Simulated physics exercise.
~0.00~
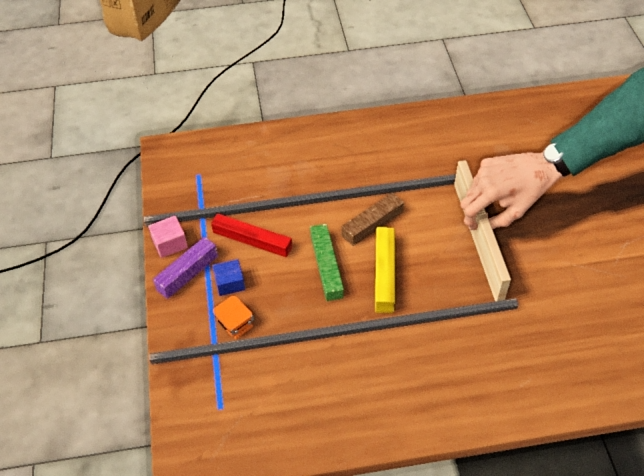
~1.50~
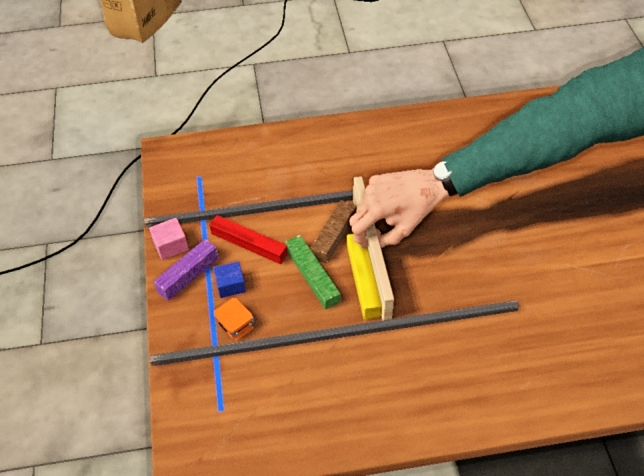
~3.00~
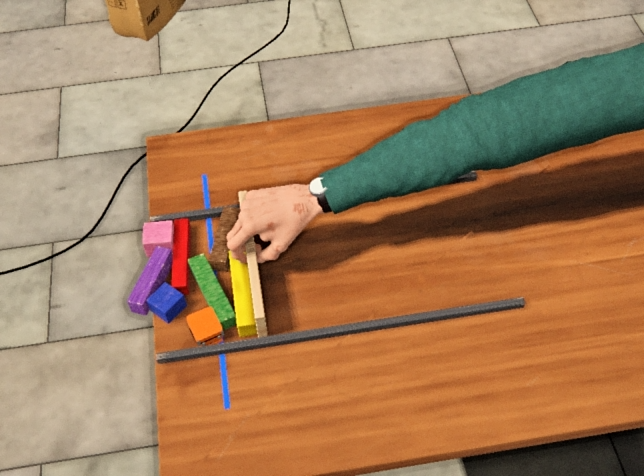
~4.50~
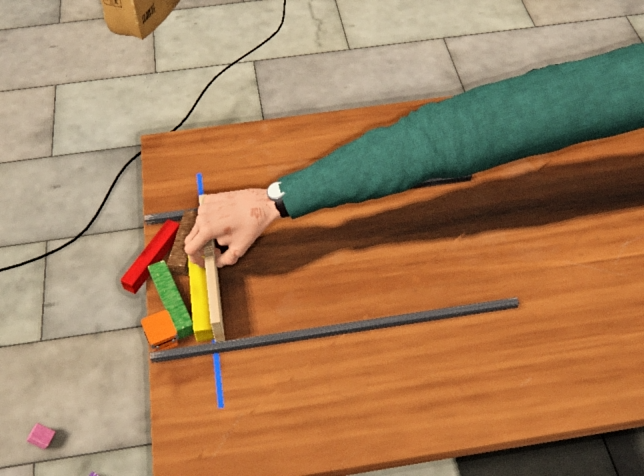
A hand in a green sleeve, with a watch at the wrist, holds a pale wooden board upright on a wooden table, seen from above on a grey tiled floor. Between two dark rails lie pink, purple, blue, orange, red, green, brown and yellow pieces, with blue tape near the left edge. The hand slides the board left, gathering the yellow, green and brown pieces. They crowd the others toward the edge, and the purple bar begins moving outward. Finally the board reaches the tape; the pink, purple and blue pieces have fallen, the pink block lying on the floor, while the red bar juts over the edge.
